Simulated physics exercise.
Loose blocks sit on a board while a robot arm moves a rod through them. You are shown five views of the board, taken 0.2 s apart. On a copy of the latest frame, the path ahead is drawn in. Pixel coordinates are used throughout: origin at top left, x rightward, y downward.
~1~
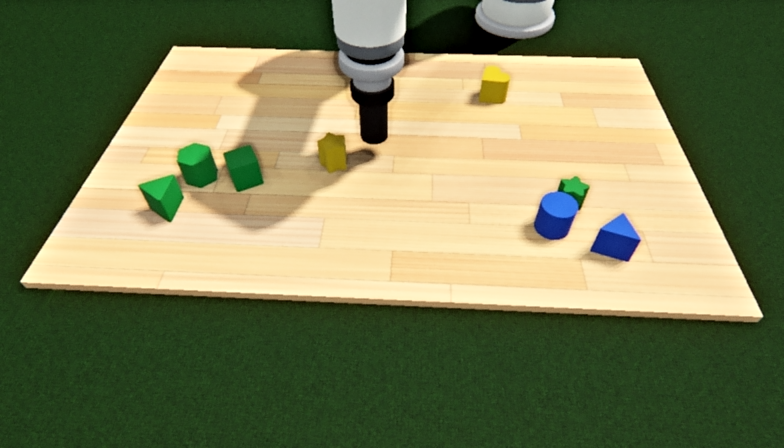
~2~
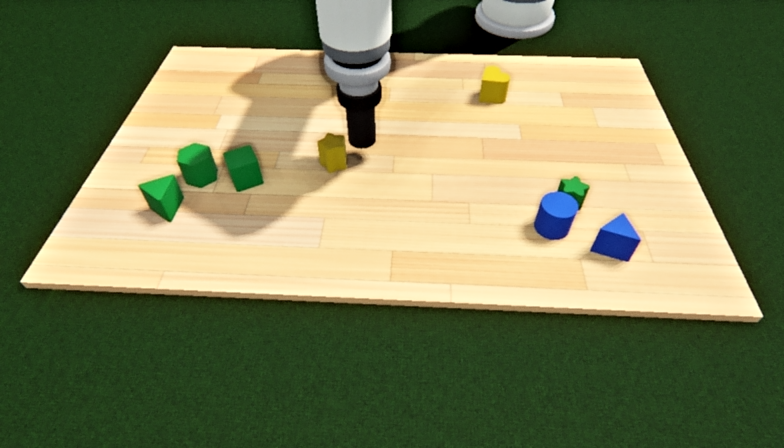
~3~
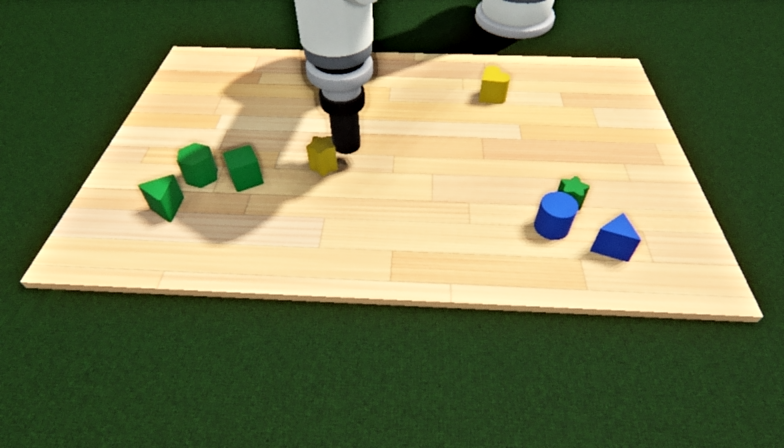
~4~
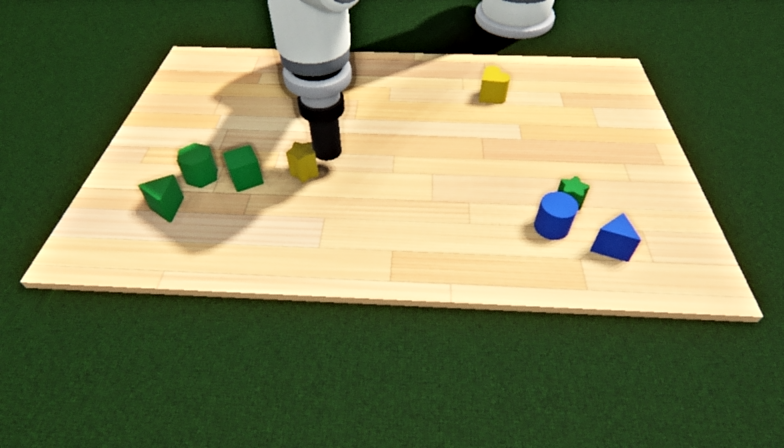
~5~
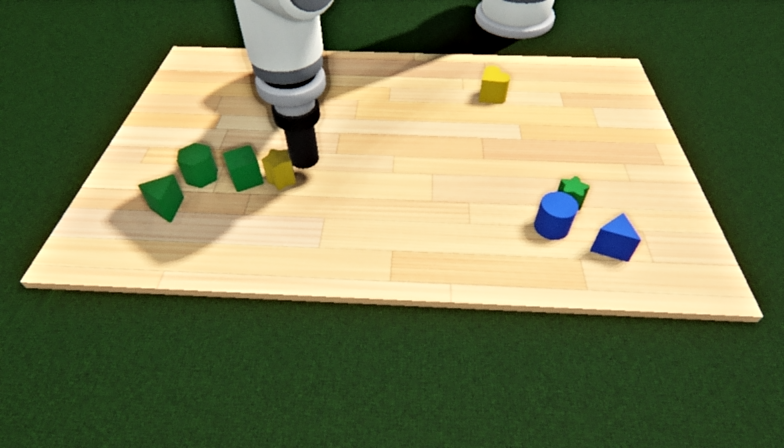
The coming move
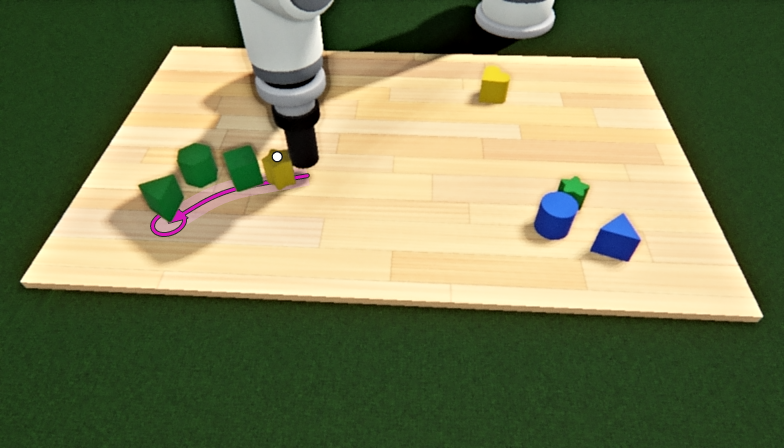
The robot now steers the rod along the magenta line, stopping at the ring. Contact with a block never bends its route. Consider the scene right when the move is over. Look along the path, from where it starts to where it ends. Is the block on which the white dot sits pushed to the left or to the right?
Sideways, to the left.
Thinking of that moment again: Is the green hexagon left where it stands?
No, I don't think so.
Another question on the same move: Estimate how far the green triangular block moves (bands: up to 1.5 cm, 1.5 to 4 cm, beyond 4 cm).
It moves between 1.5 and 4 cm.
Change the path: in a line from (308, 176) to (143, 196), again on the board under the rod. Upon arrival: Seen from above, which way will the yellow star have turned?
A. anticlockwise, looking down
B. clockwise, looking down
My answer is option A.
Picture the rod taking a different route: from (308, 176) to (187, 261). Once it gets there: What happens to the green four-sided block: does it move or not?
That block is shifted.
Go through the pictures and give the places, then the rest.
In the first picture, rod's lower end (374, 136); green triangular block (157, 186); green hexagon (193, 153); green four-sided block (240, 157); yellow star (332, 141).
In the second picture, rod (362, 140); blocks still.
In the third picture, rod (347, 146); yellow star (321, 143).
In the fourth picture, rod (328, 152); yellow star (301, 149).
In the fifth picture, rod (305, 160); green triangular block (157, 186); green hexagon (193, 153); green four-sided block (240, 157); yellow star (277, 157).
Drawn move, from (308, 176) via (260, 184) and (213, 197), ending at (169, 223); the dot is on the yellow star.
What follows on the original path. One third of the way, rod (256, 168); green hexagon (179, 152), turned 20° clockwise; green four-sided block (203, 162), turned 45° clockwise; yellow star (228, 170), turned 15° anticlockwise.
Two thirds of the way, rod (207, 181); green triangular block (150, 189), turned 25° anticlockwise; green hexagon (166, 150), turned 55° clockwise; green four-sided block (174, 168), turned 70° clockwise; yellow star (184, 191), turned 45° anticlockwise.
At the end, rod (161, 207); green triangular block (130, 197); green hexagon (164, 149), turned 65° clockwise; green four-sided block (162, 170), turned 95° clockwise; yellow star (139, 220), turned 55° anticlockwise.
